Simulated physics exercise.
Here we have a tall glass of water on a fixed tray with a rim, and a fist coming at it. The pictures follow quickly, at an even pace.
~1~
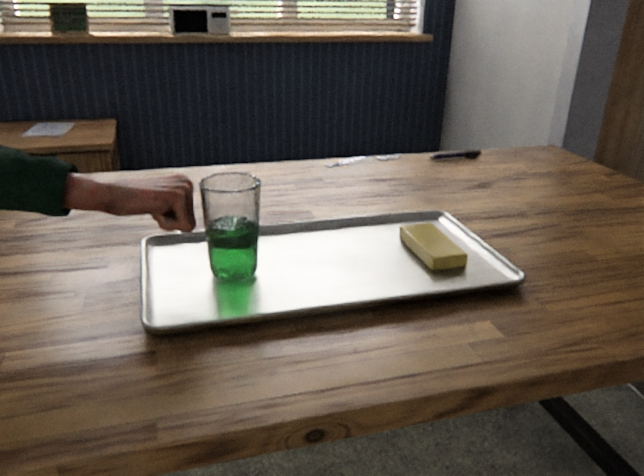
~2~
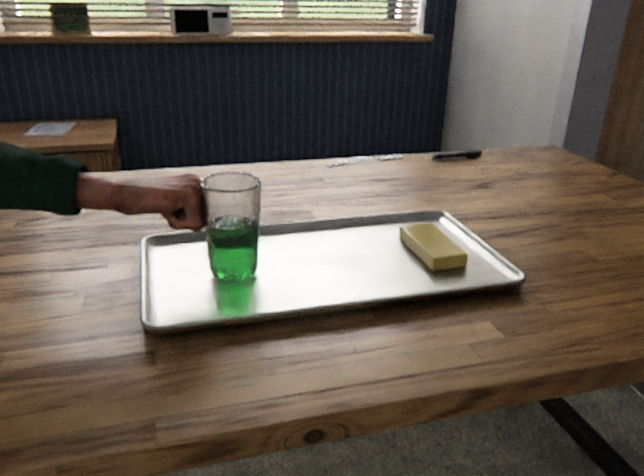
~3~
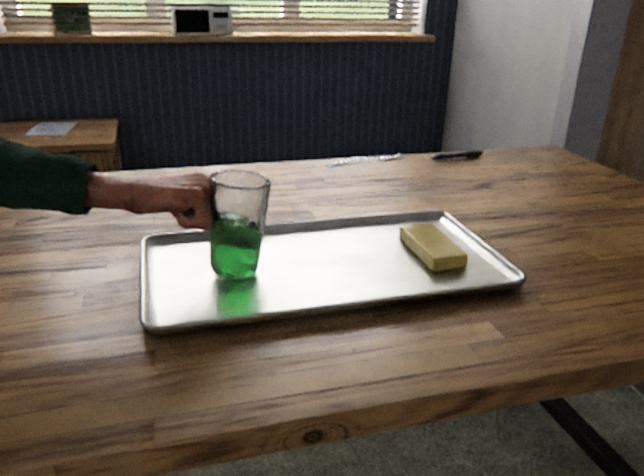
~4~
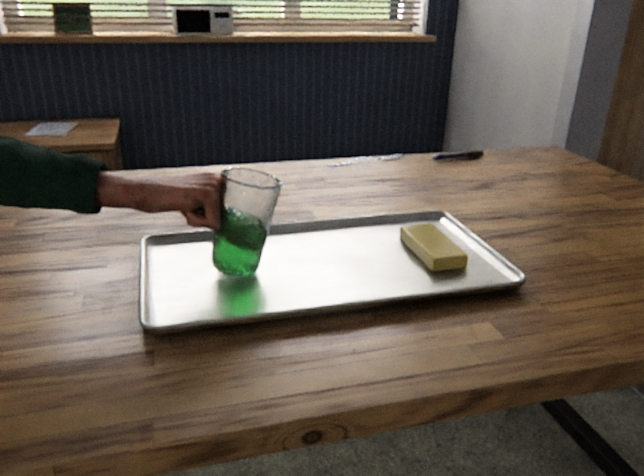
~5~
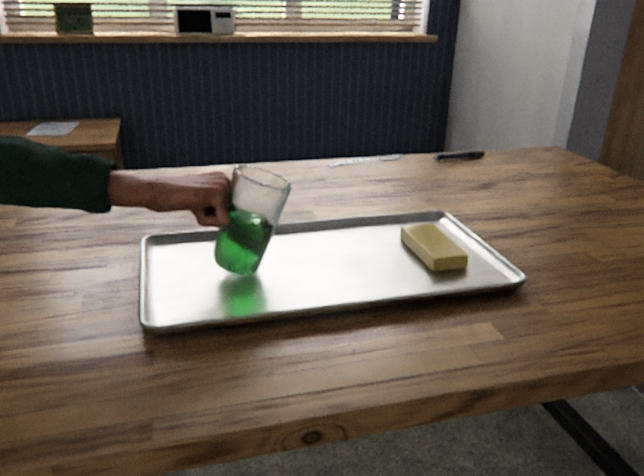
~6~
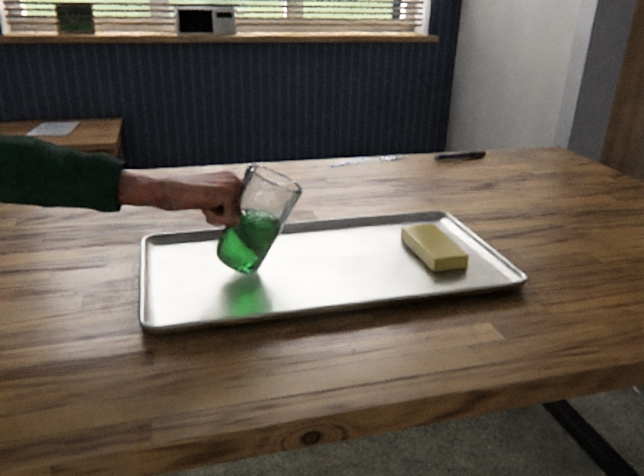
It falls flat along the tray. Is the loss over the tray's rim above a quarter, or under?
In the end three quarters and more stay on the tray.
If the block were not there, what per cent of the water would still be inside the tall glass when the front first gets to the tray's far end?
Some 45 per cent.
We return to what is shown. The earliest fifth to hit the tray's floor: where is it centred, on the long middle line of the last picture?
Around (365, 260).
A moment on, the tall glass is falling and 100 per cent is in the glass, 0 on the tray and 0 above or beyond its rim.
Next, the tall glass lies on its side and 77 per cent is in the glass, 9 on the tray and 13 above or beyond its rim.
Then the tall glass lies on its side and 40 per cent is in the glass, 41 on the tray and 19 above or beyond its rim.
Later the tall glass lies on its side and 21 per cent is in the glass, 70 on the tray and 9 above or beyond its rim.
At rest 93 per cent is held by tray and glass, 7 is off the tray.
